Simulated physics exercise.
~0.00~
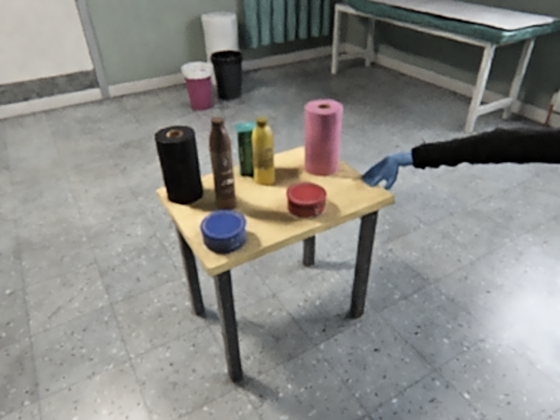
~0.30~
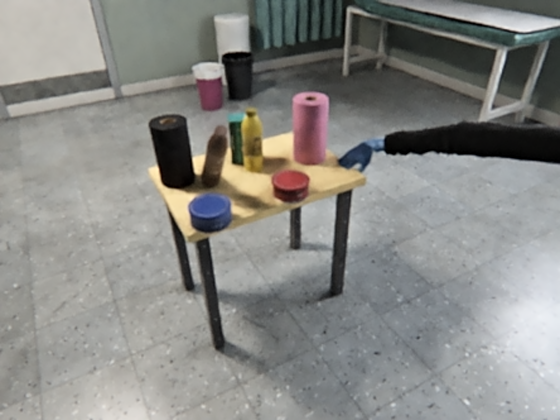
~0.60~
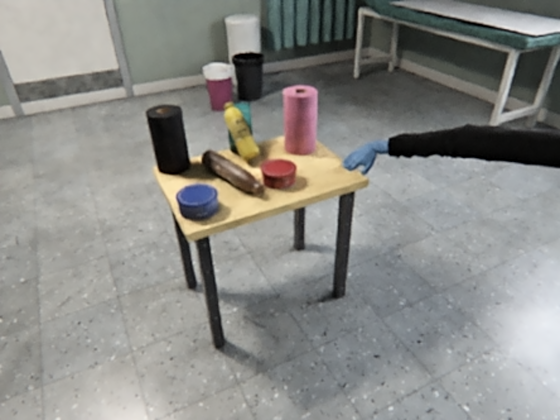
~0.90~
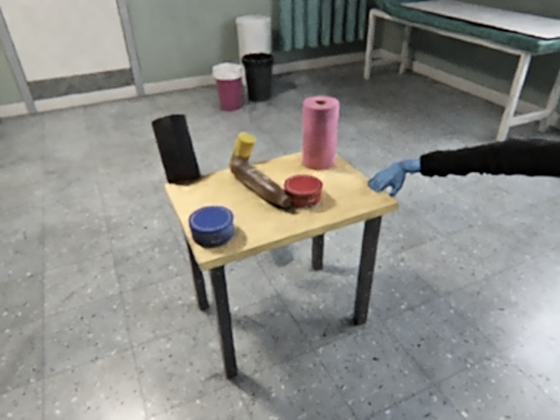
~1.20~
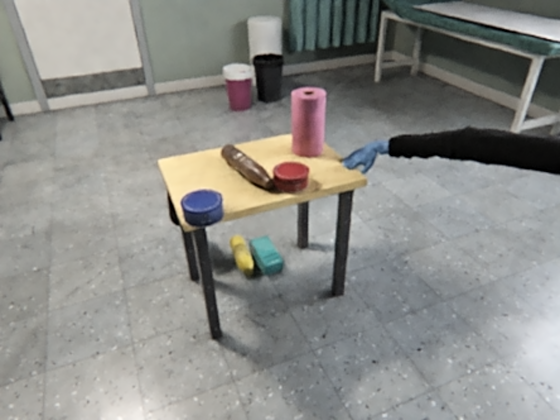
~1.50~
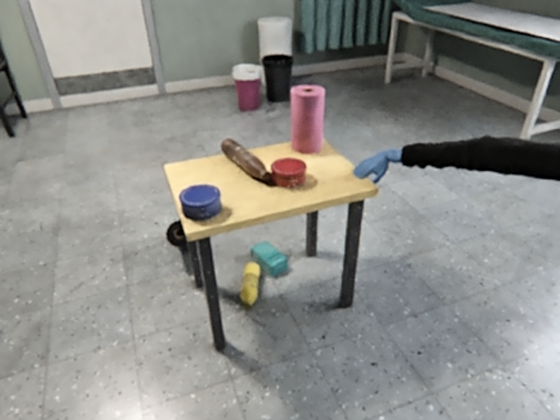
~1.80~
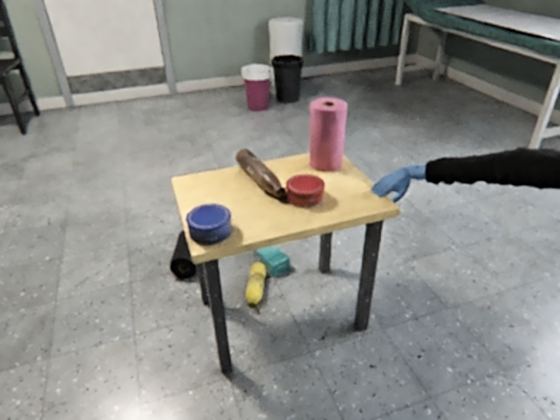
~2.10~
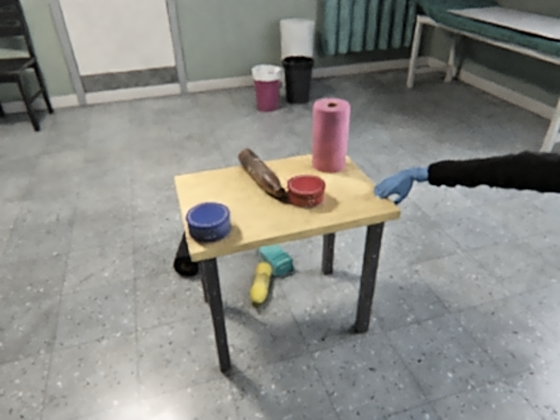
At the start, a black roll, a brown bottle, a turquoise carton, a yellow bottle and a pink roll stand on a small wooden table with a blue tub and a red tub, while a blue-gloved hand reaches to its right corner. As the table shifts, the brown bottle leans and topples onto its side, and the yellow bottle and turquoise carton tip. The yellow bottle and carton drop to the floor, and the black roll tips off too. At the end, those three lie on the floor, while the brown bottle rests beside the red tub and the pink roll still stands.
